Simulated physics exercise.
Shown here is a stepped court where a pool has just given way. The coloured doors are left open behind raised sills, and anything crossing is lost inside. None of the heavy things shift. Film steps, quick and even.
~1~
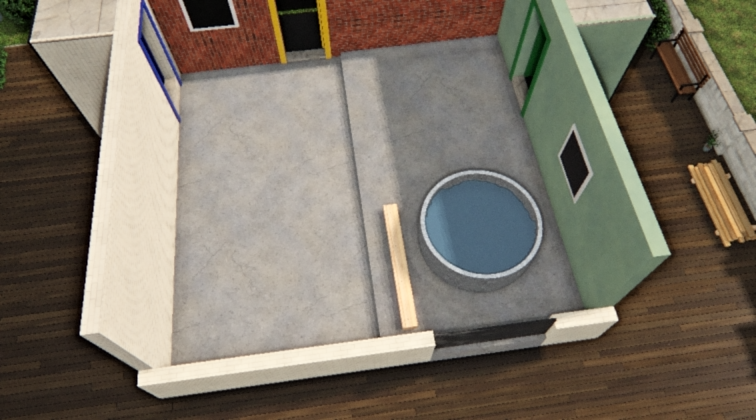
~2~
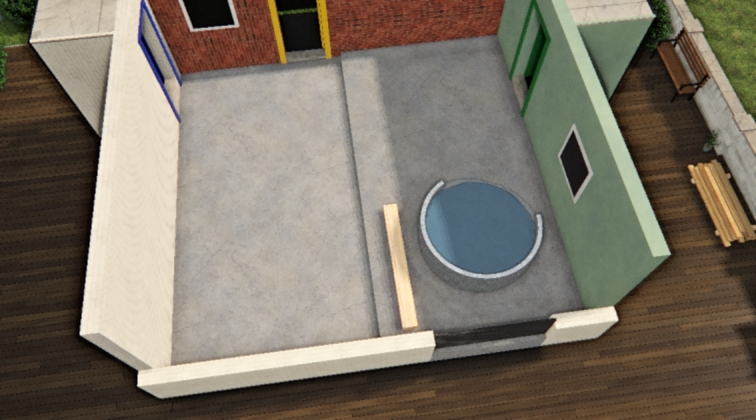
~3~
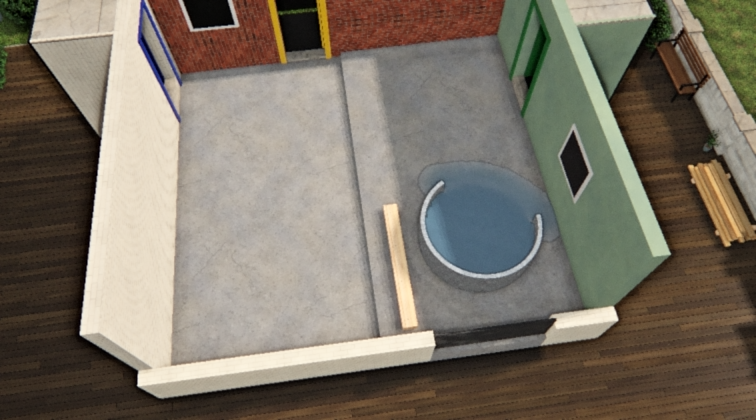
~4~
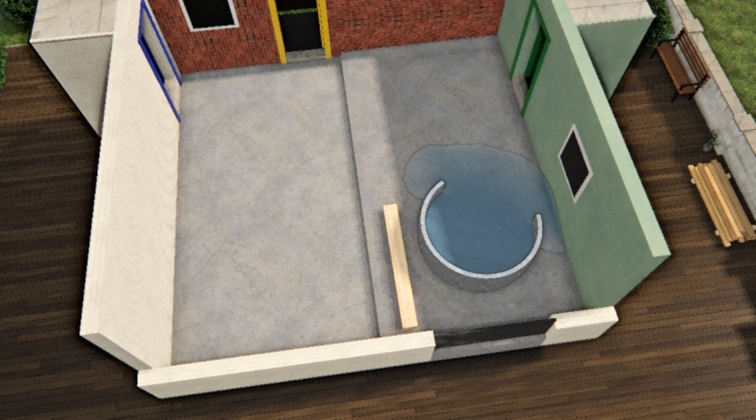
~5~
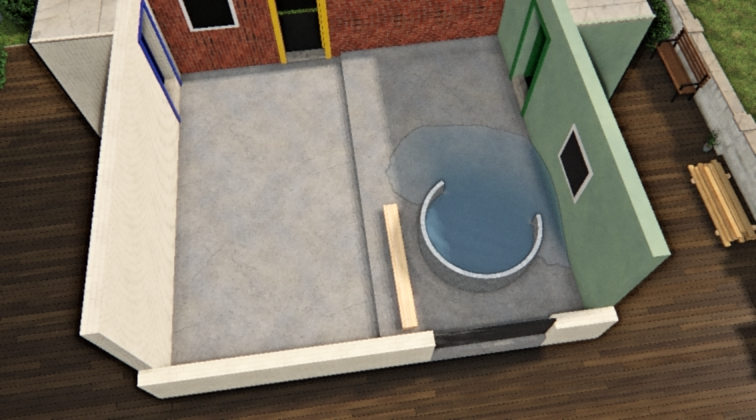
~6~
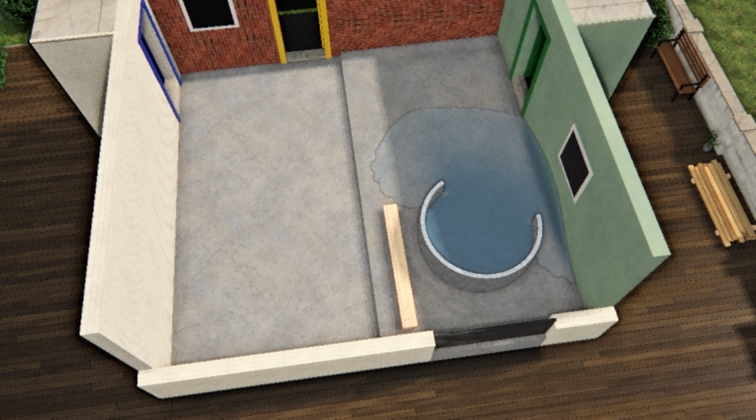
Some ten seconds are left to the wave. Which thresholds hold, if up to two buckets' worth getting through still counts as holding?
The yellow door holds; the blue door holds; the green door holds.
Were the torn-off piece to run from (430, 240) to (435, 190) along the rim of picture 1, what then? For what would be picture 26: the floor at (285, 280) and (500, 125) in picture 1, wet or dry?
Well, the first place would be submerged and the second one still bare.
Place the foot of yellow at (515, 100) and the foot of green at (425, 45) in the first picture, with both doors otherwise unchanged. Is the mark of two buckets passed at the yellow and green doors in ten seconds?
So the yellow door goes beyond the limit; as for the green door, it goes beyond the limit.
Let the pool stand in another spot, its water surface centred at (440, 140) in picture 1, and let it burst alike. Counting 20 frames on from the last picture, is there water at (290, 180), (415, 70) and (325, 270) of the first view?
My reading is missed by the flood first, hit by the flood next and missed by the flood last.
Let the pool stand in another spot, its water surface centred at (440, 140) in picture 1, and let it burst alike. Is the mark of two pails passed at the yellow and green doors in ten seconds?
Yellow door keeps below it, green door lets more in.
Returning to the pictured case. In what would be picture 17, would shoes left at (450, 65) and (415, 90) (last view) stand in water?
Lab note, in the order given: Wet through; wet through.
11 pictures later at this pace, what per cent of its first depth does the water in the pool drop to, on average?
28 percent or thereabouts.
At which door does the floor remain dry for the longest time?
It has to be the one in blue.
A moment on, water covers 30 % of the floor; the yellow door not reached, the blue door not reached, the green door wet at the sill, nothing in.
Next, water covers 35 % of the floor; the yellow door not reached, the blue door not reached, the green door wet at the sill, nothing in.
Then, water covers 40 % of the floor; the yellow door wet at the sill, nothing in, the blue door not reached, the green door wet at the sill, nothing in.
Later, water covers 70 % of the floor; the yellow door under two buckets in, the blue door wet at the sill, nothing in, the green door wet at the sill, nothing in.
In the end, water covers 90 % of the floor; the yellow door under two buckets in, the blue door wet at the sill, nothing in, the green door wet at the sill, nothing in.
